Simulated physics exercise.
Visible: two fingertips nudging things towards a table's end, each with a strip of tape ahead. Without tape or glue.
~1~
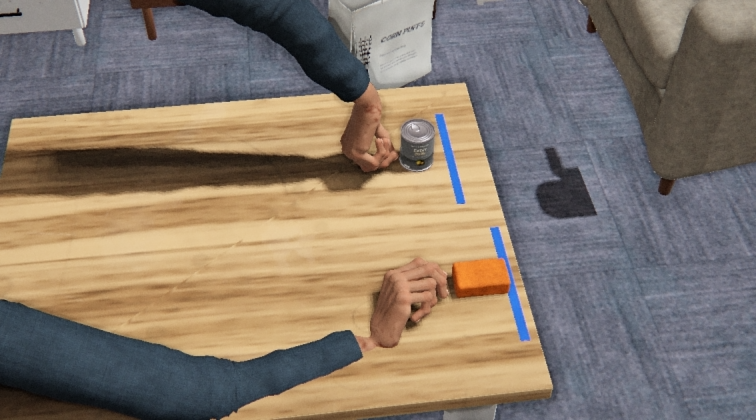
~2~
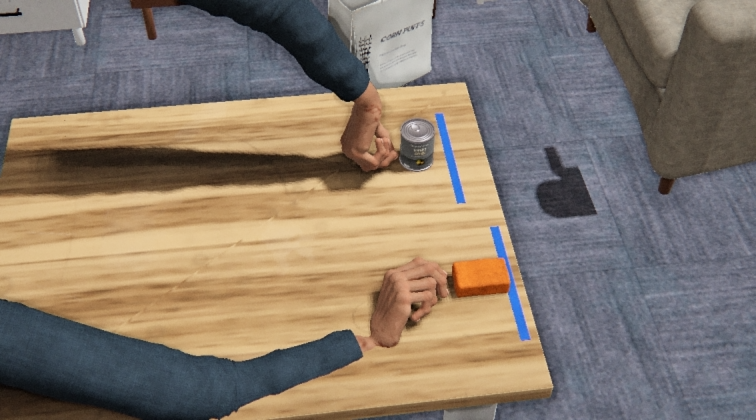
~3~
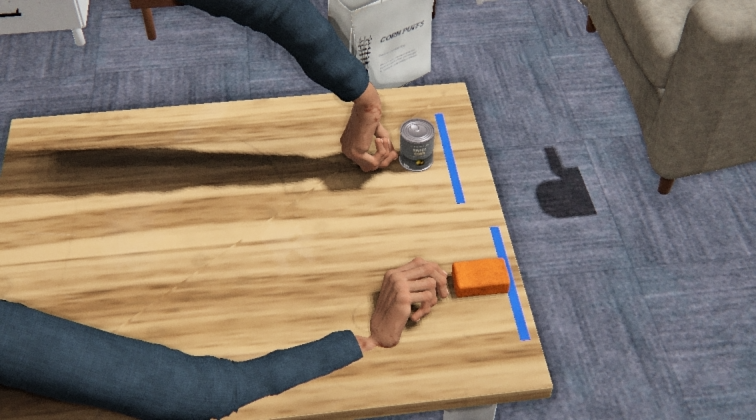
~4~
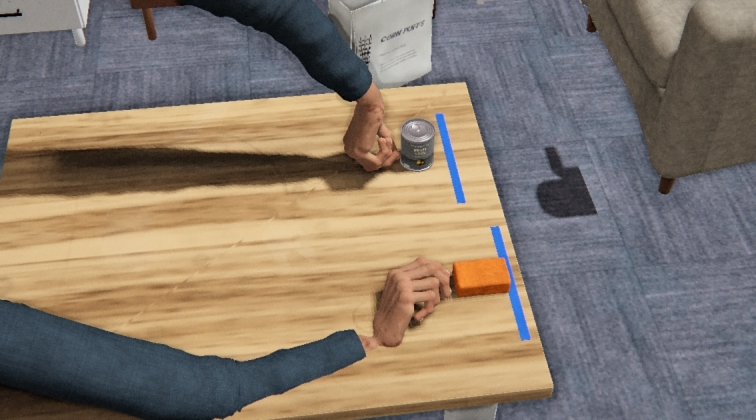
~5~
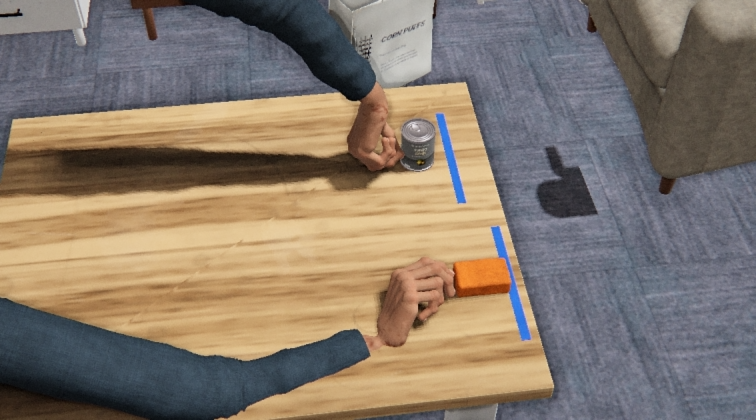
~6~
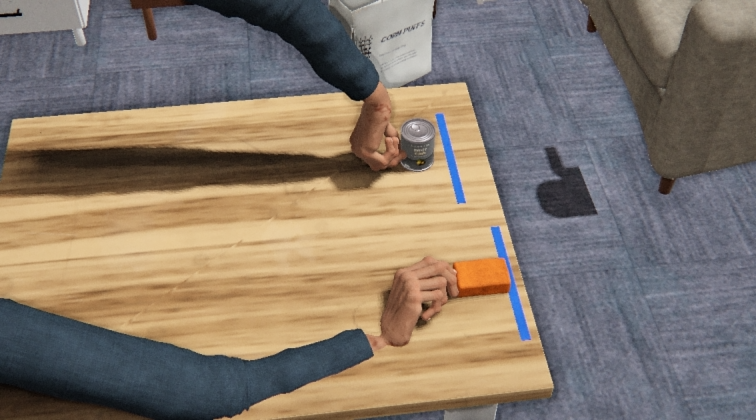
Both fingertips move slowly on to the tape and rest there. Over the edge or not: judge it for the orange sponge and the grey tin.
Orange sponge: Over; grey tin: Not over.
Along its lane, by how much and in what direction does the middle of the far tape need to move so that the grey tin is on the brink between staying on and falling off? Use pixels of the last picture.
The change comes after a move of 16 pixels towards the right.
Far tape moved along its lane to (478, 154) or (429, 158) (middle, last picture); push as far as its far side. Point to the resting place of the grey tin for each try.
Around (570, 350) for the first option and (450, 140) for the second.
Then, 0.96 s after the last picture, orange sponge tipped 25° from how it was near (537, 275); grey tin moved about its own width near (466, 141).
Then, 1.18 s after the last picture, orange sponge falling near (540, 364); grey tin moved well along near (472, 140).
Then, 1.40 s after the last picture, orange sponge down below; grey tin moved well along near (472, 140).
At rest, the orange sponge drops to the floor; the grey tin is still on the table, near (472, 140).
